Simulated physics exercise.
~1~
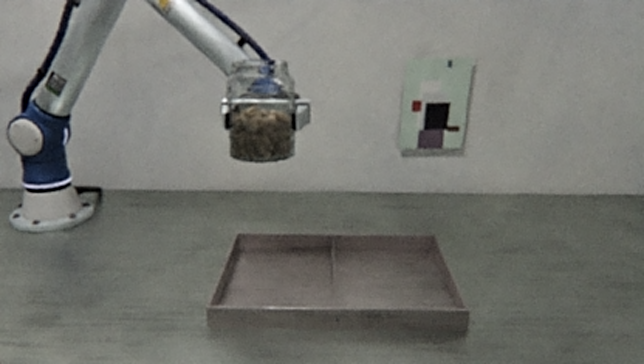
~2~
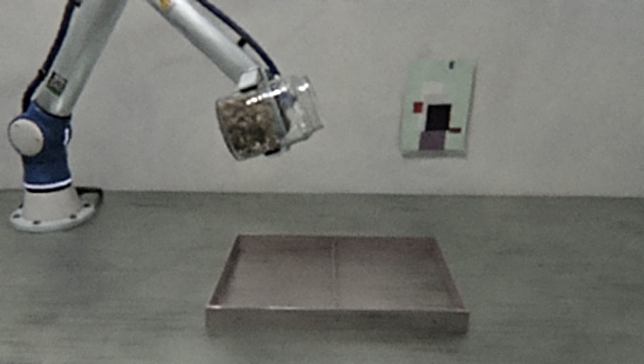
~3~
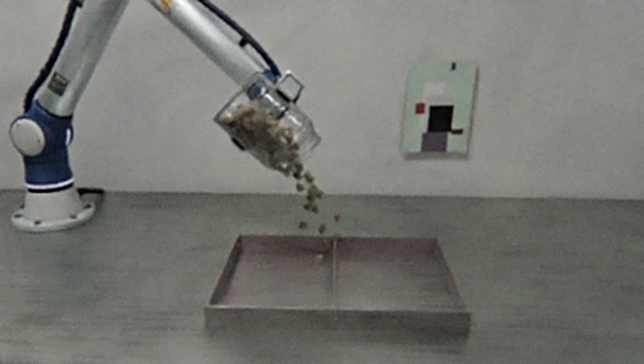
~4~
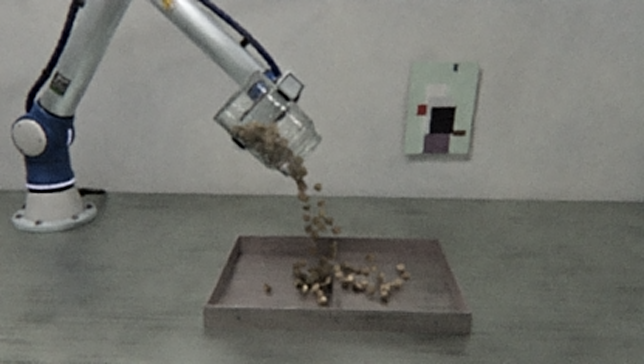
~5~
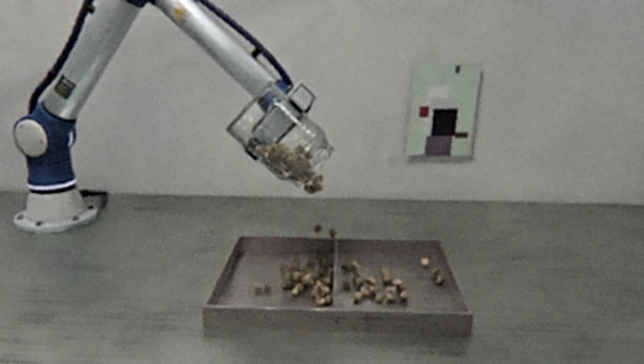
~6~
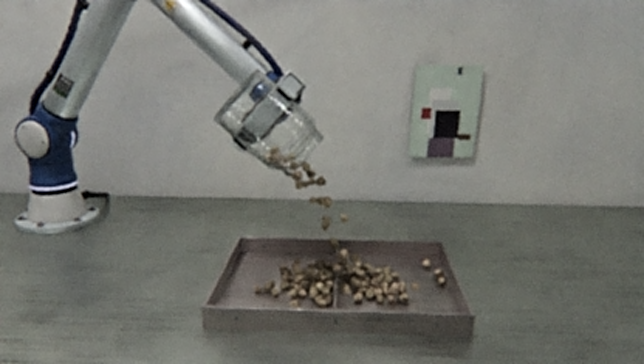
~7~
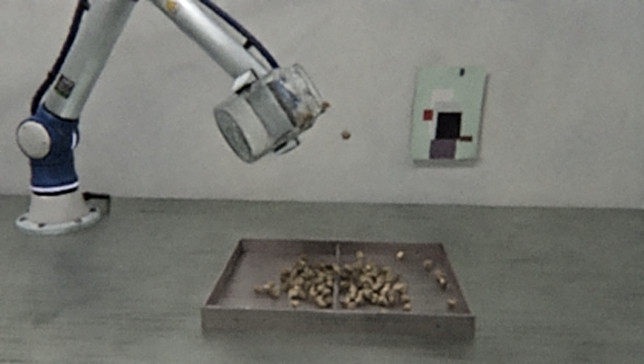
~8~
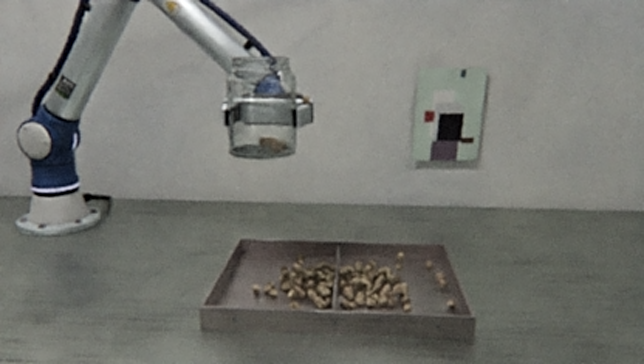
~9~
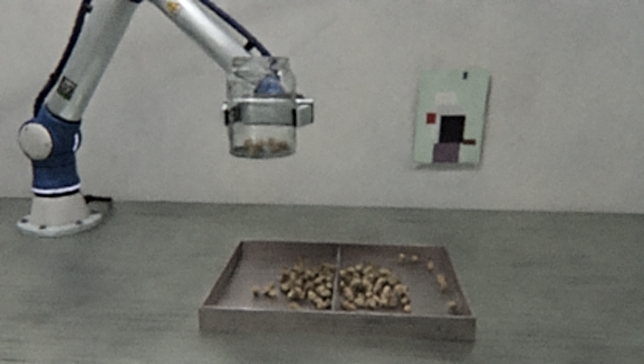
A robot arm tips a clear jar, pours most pebbles into a divided tray, then rights it.
